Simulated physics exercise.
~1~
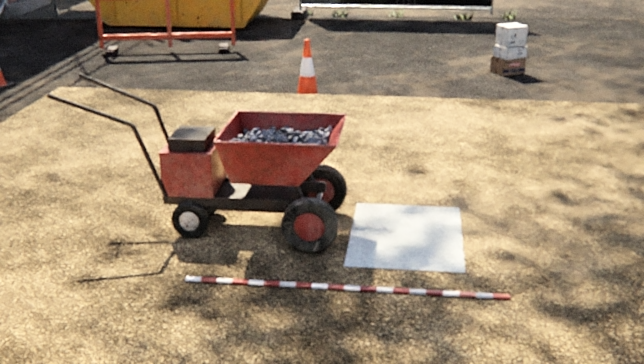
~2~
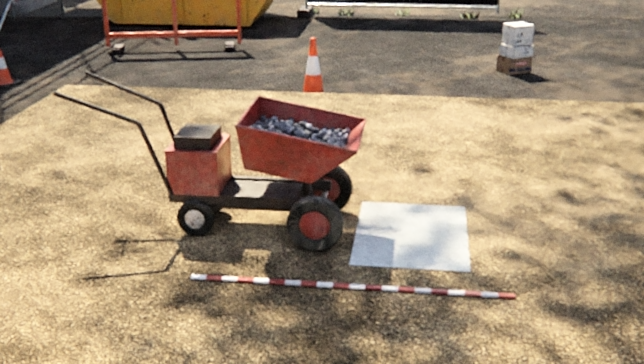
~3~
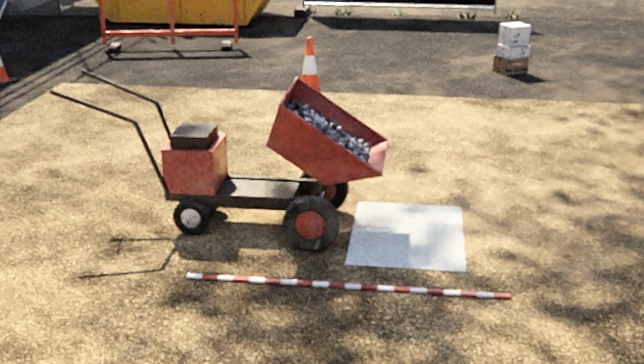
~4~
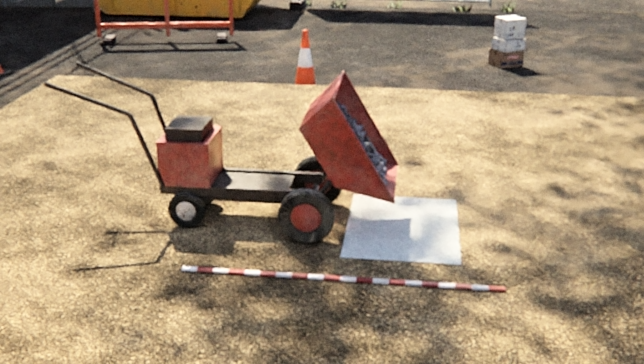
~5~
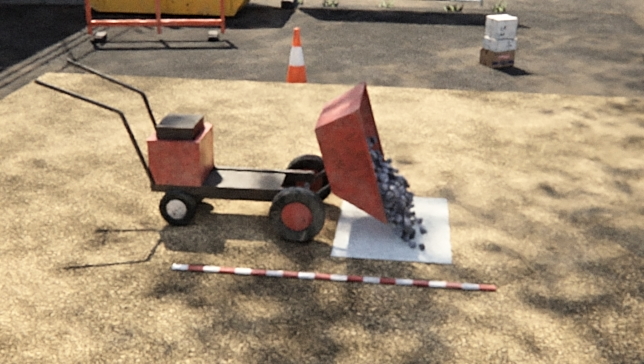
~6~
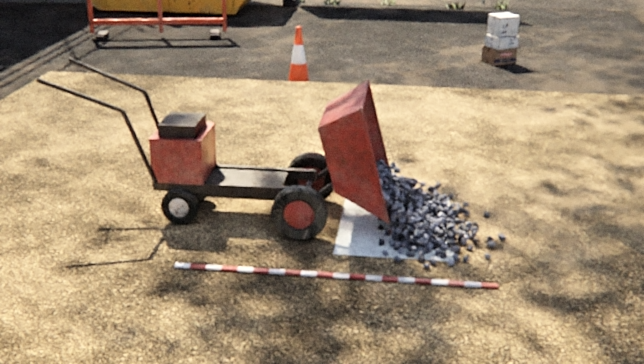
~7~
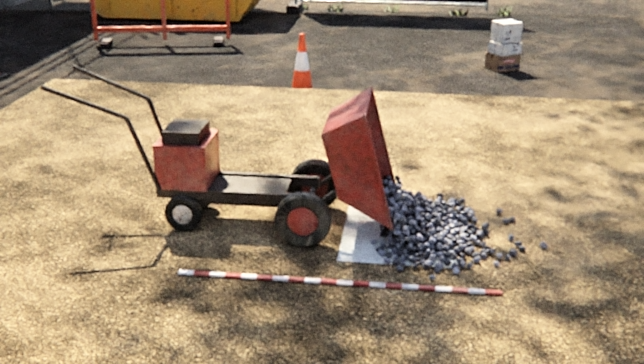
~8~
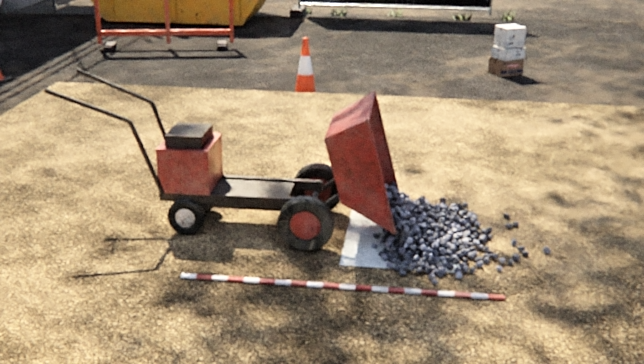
The red tray of a small powered barrow tipped steeply forward to the right, and its grey stones poured onto the pale sheet ahead, spreading into a heap that covered most of it and spilled past the far edge, while the tray stayed raised.
